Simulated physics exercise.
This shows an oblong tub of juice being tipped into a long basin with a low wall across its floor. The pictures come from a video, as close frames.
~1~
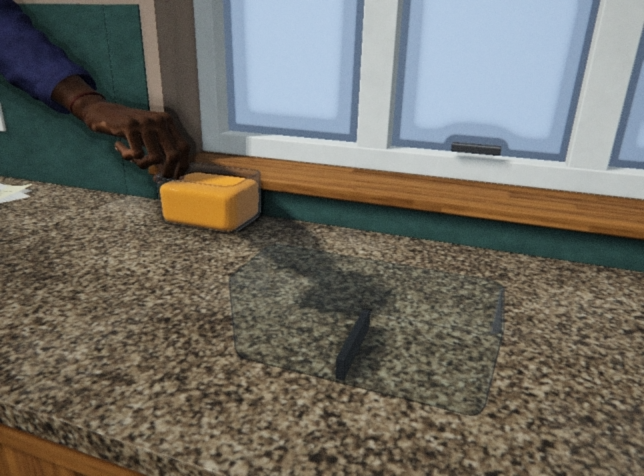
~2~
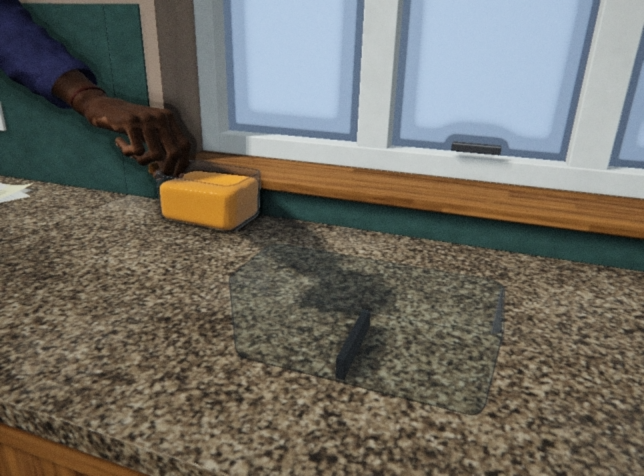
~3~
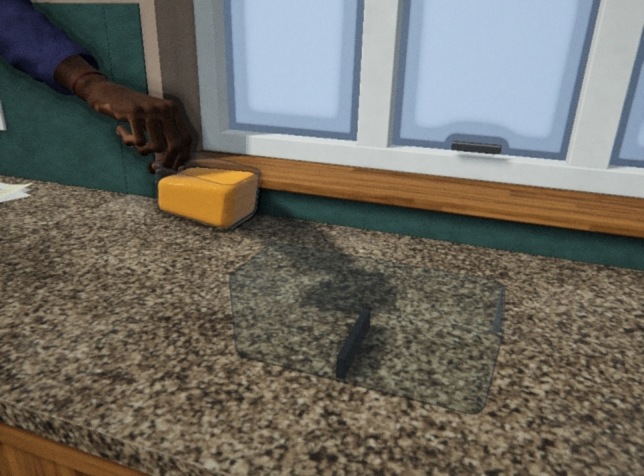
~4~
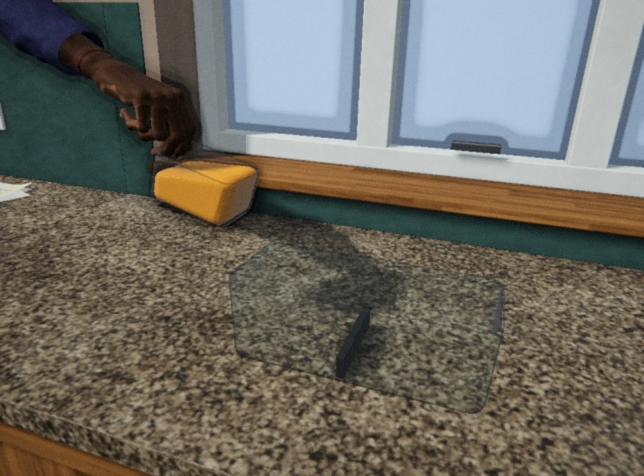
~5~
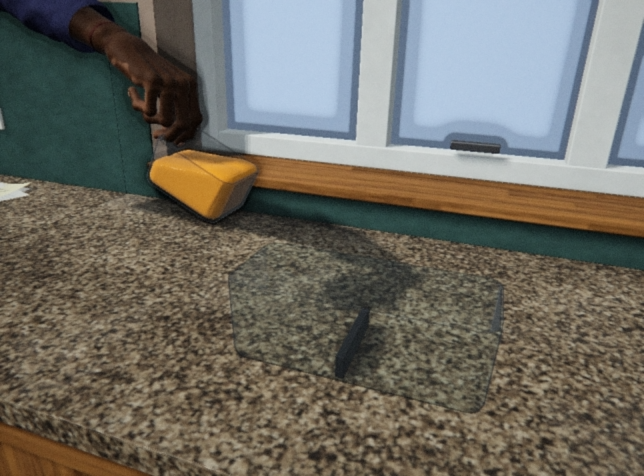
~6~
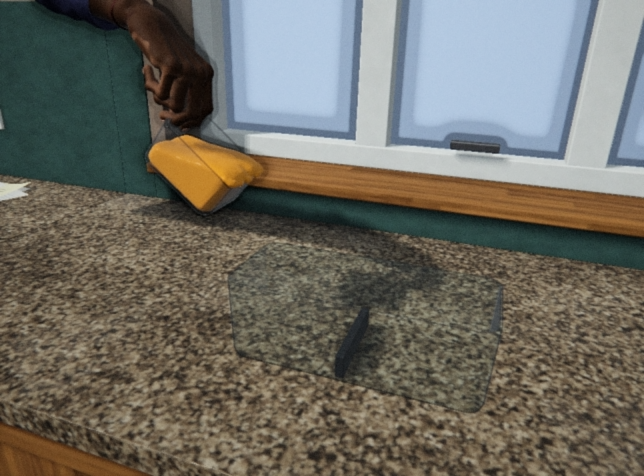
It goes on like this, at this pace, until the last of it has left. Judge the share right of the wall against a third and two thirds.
Stops short of a third.
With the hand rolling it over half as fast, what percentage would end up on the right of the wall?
Roughly 15 in a hundred.
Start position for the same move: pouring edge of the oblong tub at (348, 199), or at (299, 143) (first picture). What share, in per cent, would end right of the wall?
Try one: 70 %; try two: 70 %.
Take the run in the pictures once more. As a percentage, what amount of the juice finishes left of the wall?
It comes to about 80 per cent.
A moment on, the oblong tub is tipped right over and 27 per cent is still to pour, 12 is left of the wall and 0 right of it.
Next, the oblong tub is tipped right over and 2 per cent is still to pour, 77 is left of the wall and 7 right of it.
Then the oblong tub is tipped right over and 0 per cent is still to pour, 79 is left of the wall and 12 right of it.
Later the oblong tub is tipped right over and 0 per cent is still to pour, 81 is left of the wall and 14 right of it.
At rest 81 per cent lies left of the wall, 14 right of it and 5 outside.
